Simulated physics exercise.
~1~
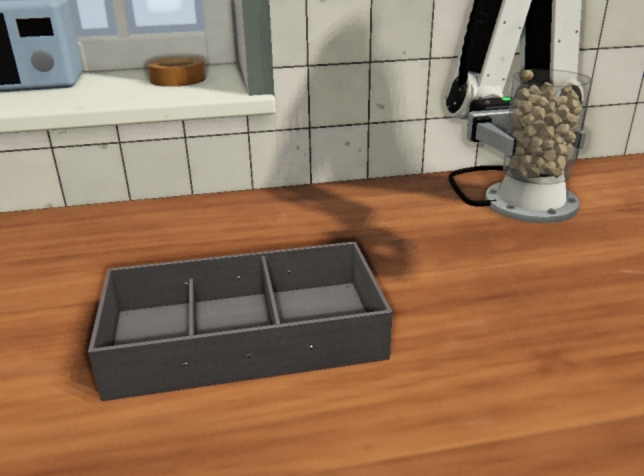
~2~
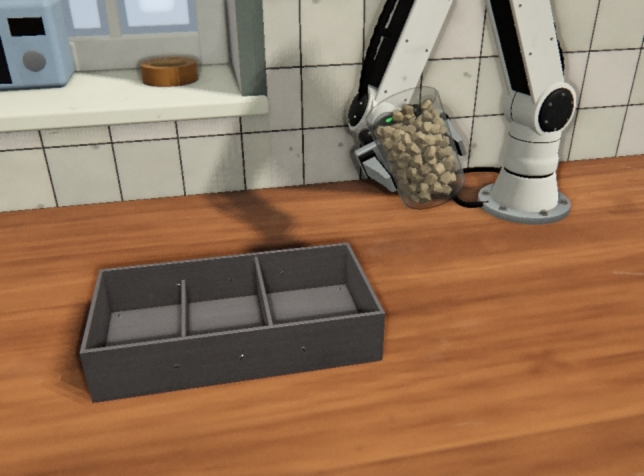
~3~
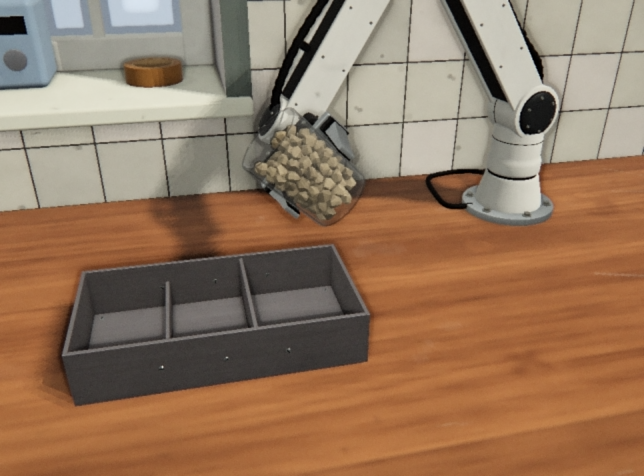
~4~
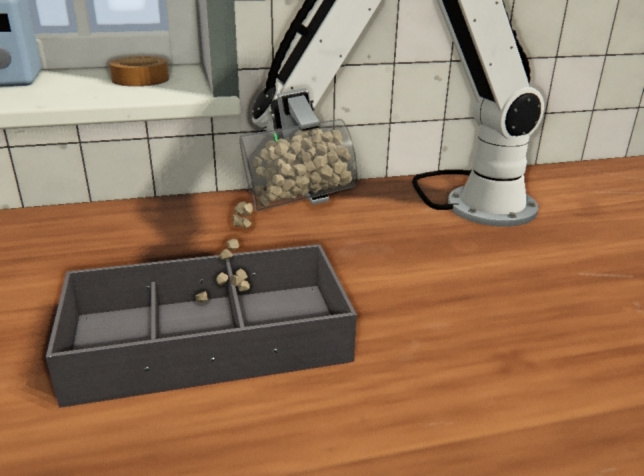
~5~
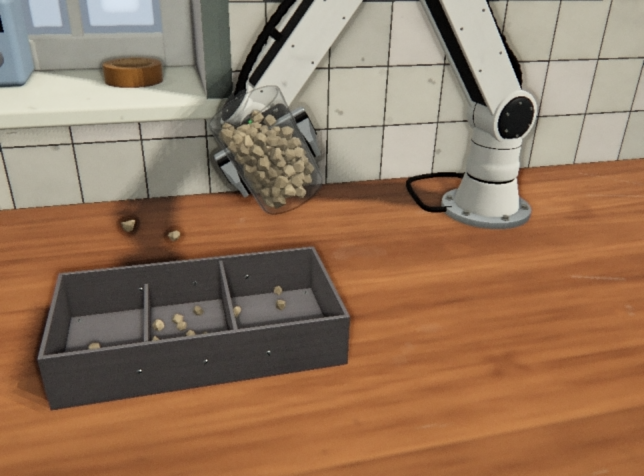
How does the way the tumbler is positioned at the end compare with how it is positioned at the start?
The tumbler stands upright at the start, but at the end it is leaning in the grip of the robot arm.
